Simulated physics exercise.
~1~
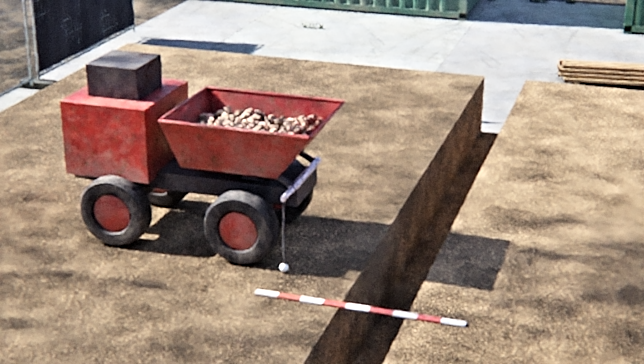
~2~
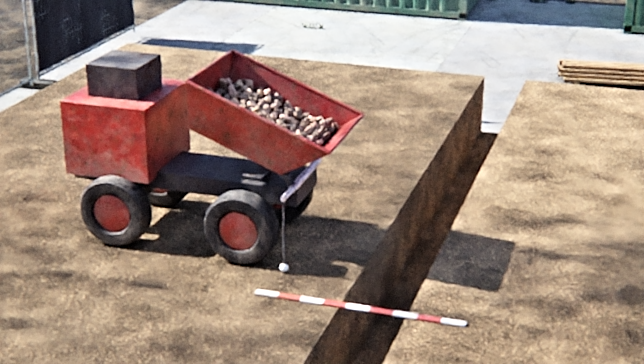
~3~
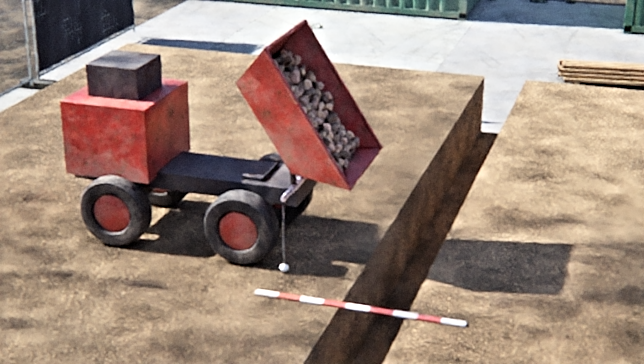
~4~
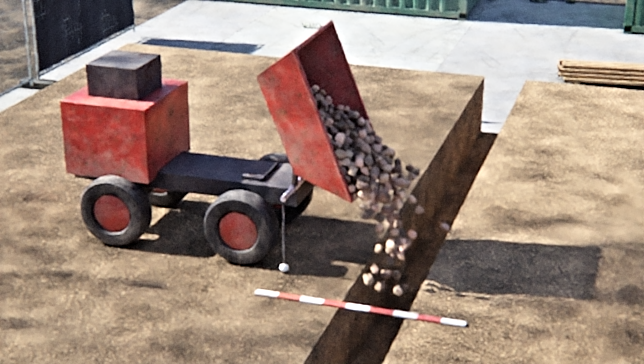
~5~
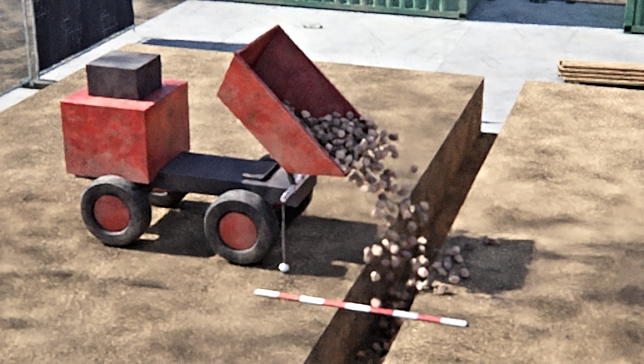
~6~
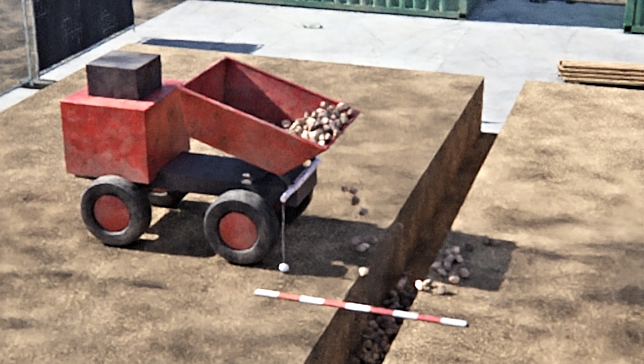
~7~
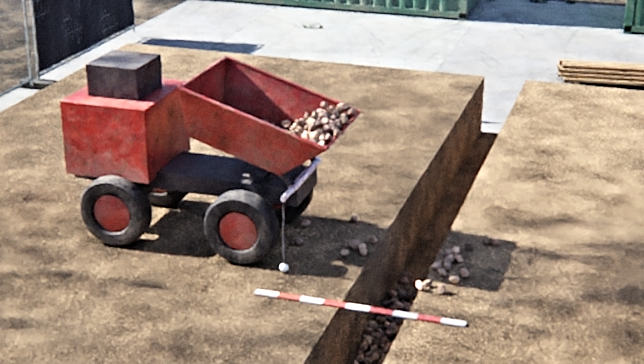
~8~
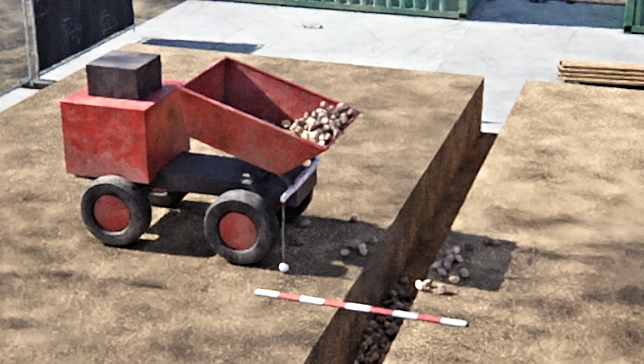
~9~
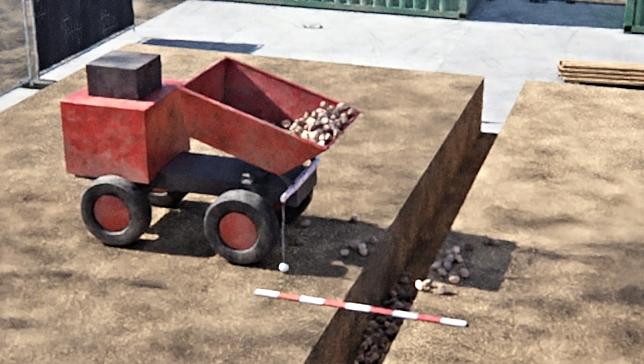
On bare ground, a red dumper tips stones into a trench, then lowers its half-emptied body.
